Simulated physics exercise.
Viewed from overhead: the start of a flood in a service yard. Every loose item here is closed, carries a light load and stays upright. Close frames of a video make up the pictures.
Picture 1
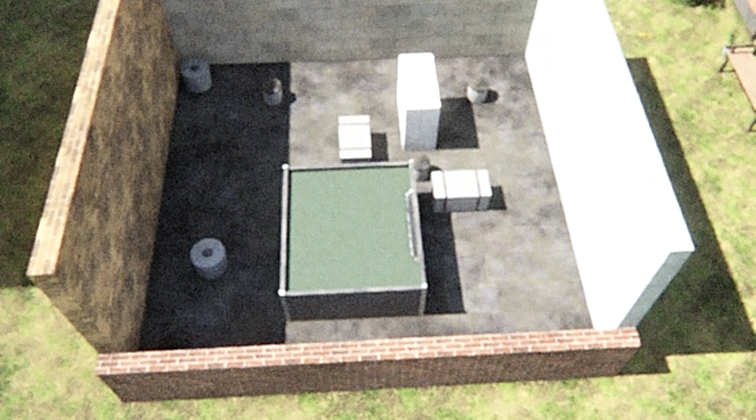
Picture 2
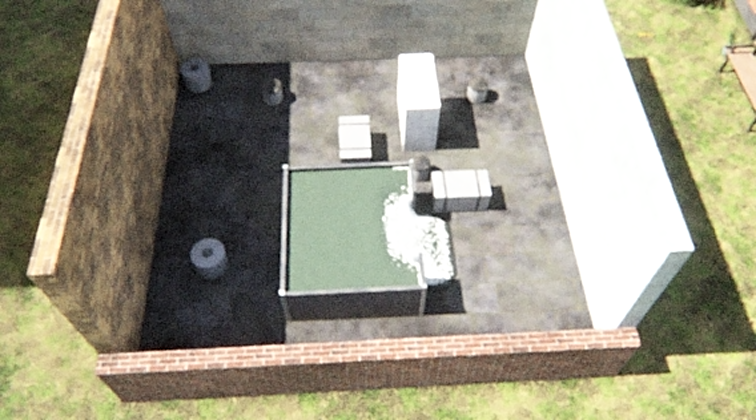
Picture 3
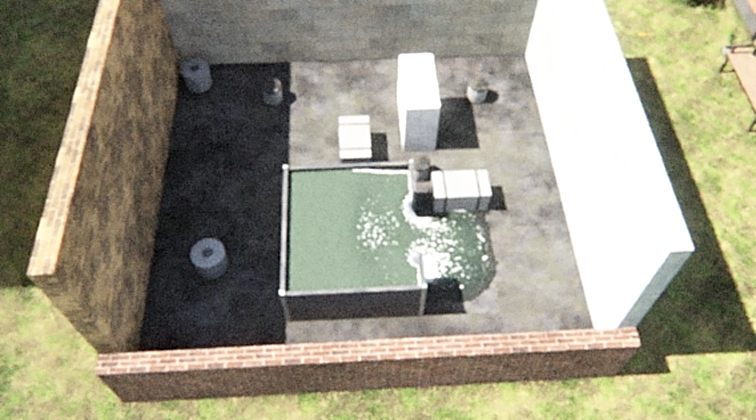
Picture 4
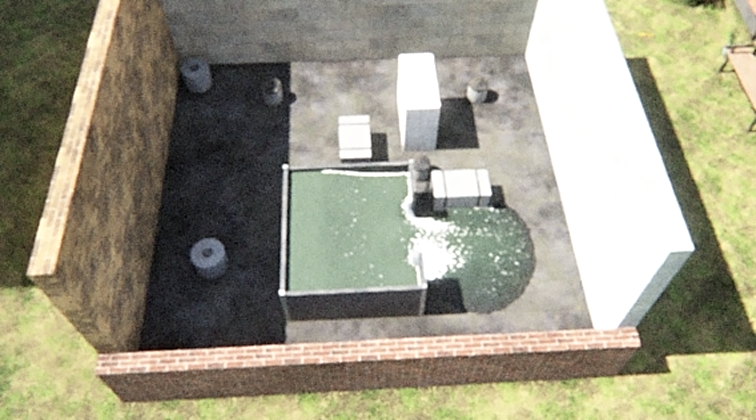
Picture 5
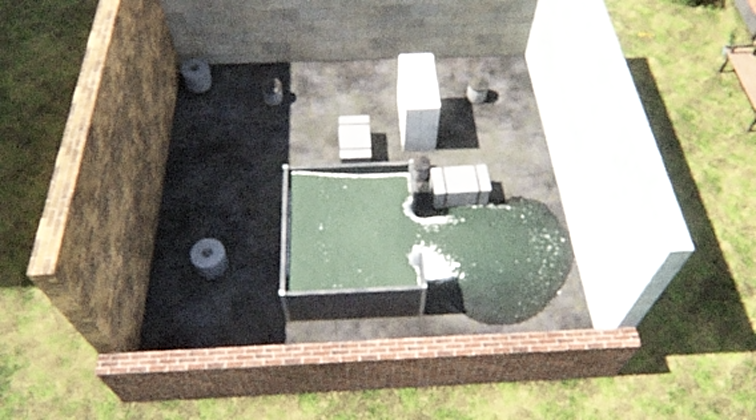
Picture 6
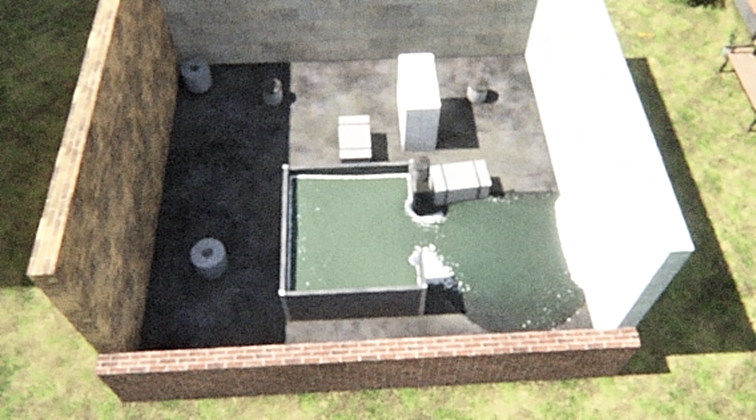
Walled service yard from overhead, green water bursting from the right side of a tank and spreading rightward across the floor.
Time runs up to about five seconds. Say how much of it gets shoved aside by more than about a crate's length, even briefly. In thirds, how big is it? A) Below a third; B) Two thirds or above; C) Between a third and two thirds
A, below a third.
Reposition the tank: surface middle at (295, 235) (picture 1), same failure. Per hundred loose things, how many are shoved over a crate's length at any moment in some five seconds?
That comes out at some 30 %.
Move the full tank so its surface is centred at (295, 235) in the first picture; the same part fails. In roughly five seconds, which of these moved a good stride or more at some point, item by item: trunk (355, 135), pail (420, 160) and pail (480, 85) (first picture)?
The first: Did not travel far; the second: Did not travel far; the third: Travelled far enough.
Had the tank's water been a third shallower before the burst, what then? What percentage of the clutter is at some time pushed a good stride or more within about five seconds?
0 in a hundred, or close to it.
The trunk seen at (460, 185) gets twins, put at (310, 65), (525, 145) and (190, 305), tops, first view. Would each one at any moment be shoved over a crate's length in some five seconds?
Results - 1: Doesn't go far; 2: Ends up far away; 3: Doesn't go far.
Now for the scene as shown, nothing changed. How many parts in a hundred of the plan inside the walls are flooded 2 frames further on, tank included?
My guess is around 30 per cent.
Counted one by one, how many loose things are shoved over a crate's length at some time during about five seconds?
The count is 2.
A moment on, 0 of 7 are well off their spots; 0 afloat.
Next, 1 of 7 are well off their spots; 0 afloat.
Later, 2 of 7 are well off their spots; 1 afloat.
In the end, 2 of 7 are well off their spots, and 2 have been at some point; 0 afloat.
